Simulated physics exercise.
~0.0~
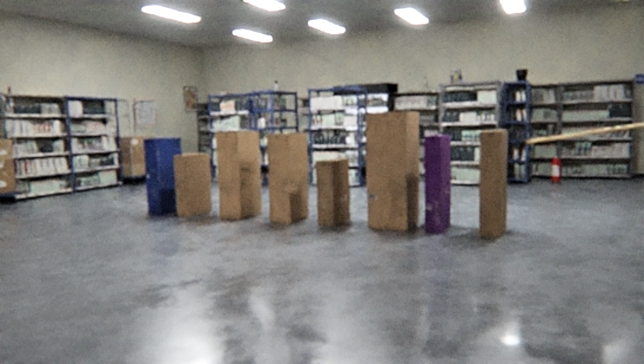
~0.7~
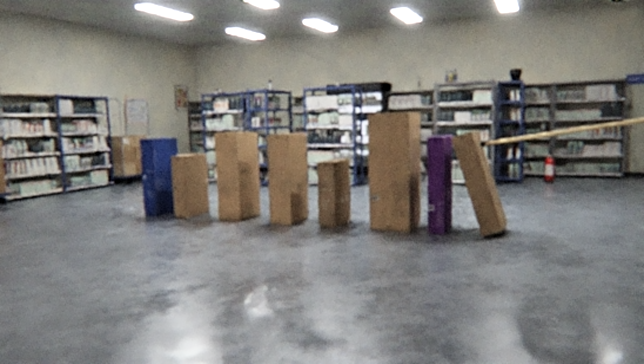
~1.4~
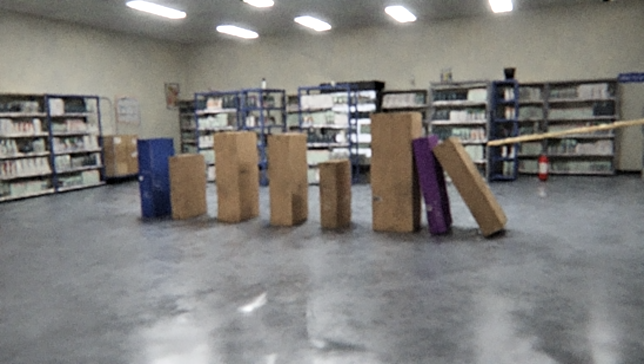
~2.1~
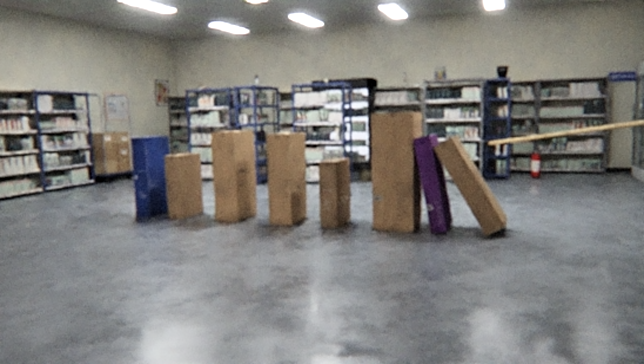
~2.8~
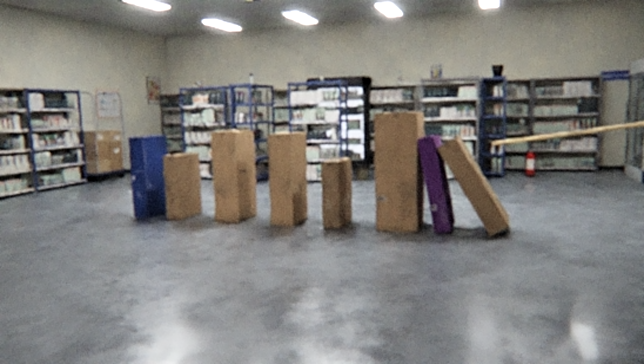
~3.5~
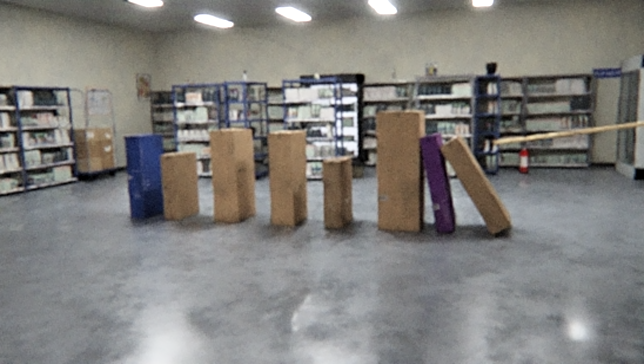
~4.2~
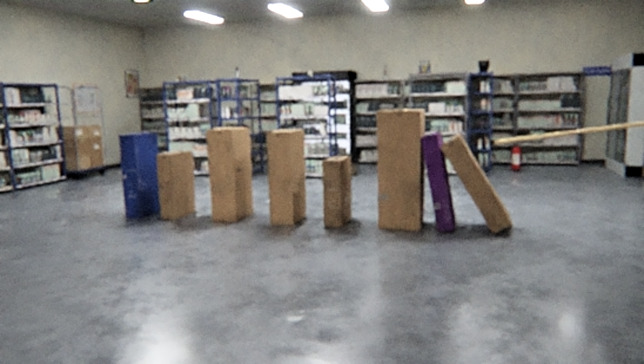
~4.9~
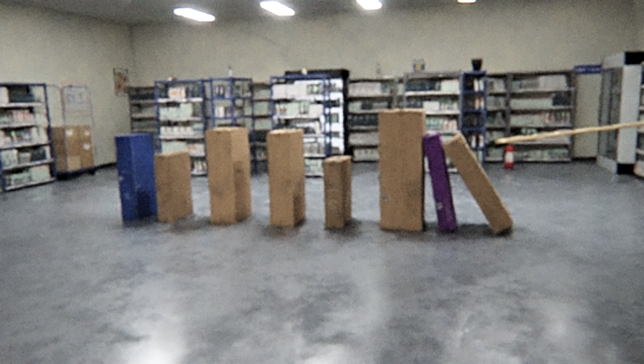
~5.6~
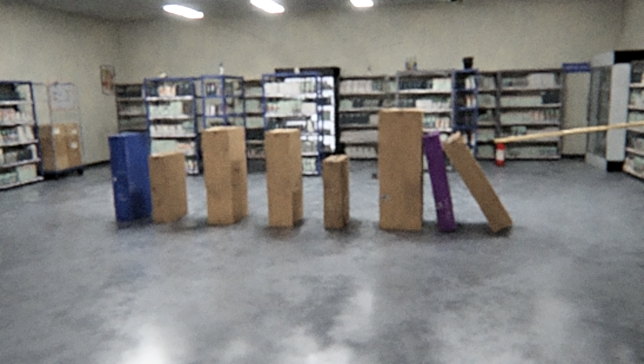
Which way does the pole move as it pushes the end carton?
The pole moves to the left, tipping the end carton over towards the purple one.
